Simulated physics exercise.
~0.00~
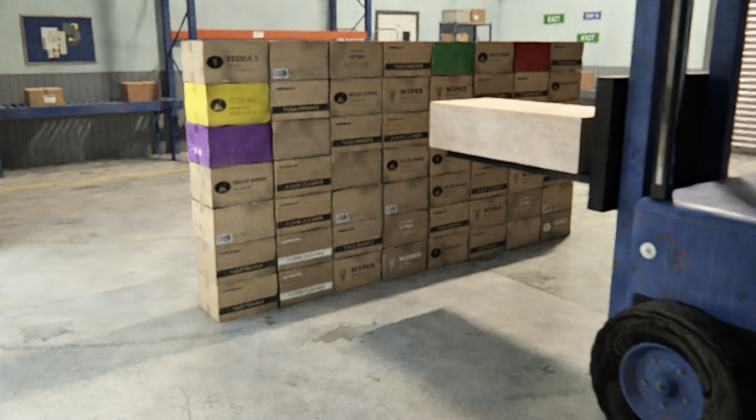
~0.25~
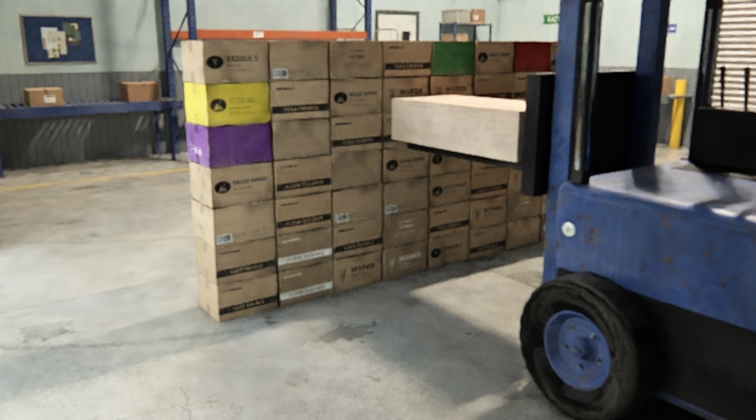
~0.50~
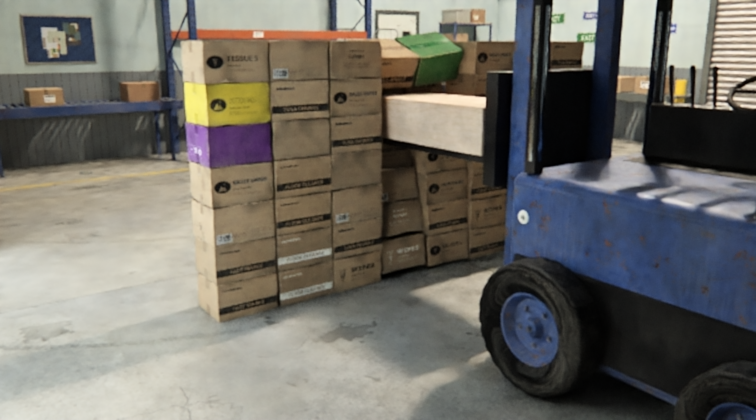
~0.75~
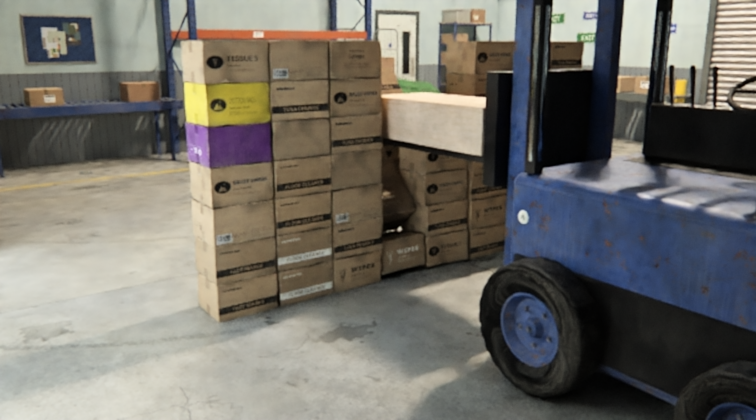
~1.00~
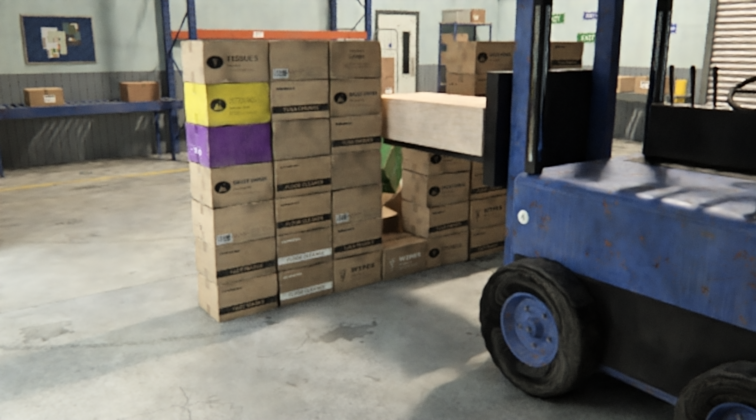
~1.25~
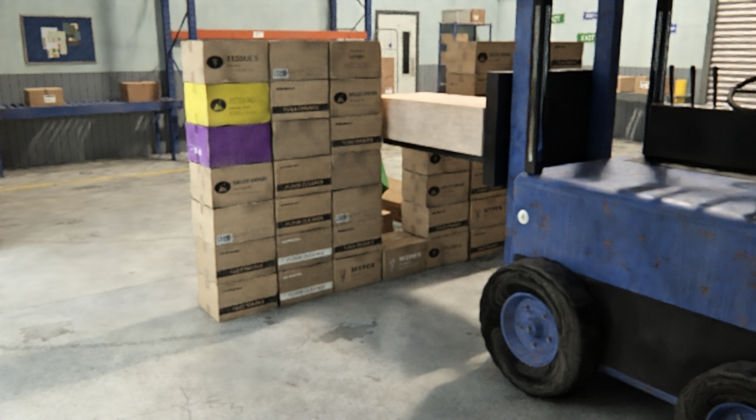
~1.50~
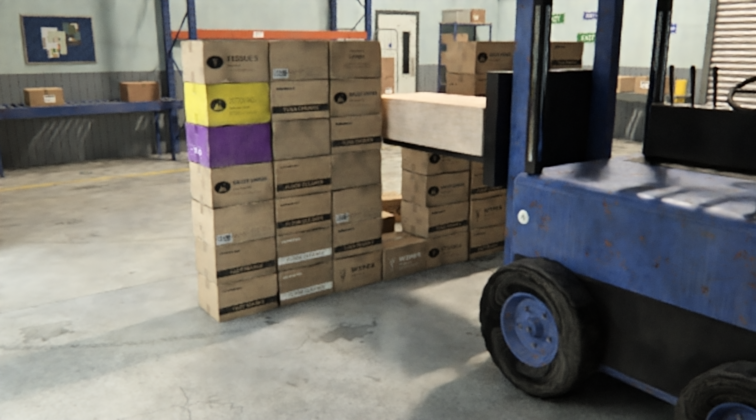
A blue forklift drives its raised case into stacked cartons, toppling several while the purple stays.
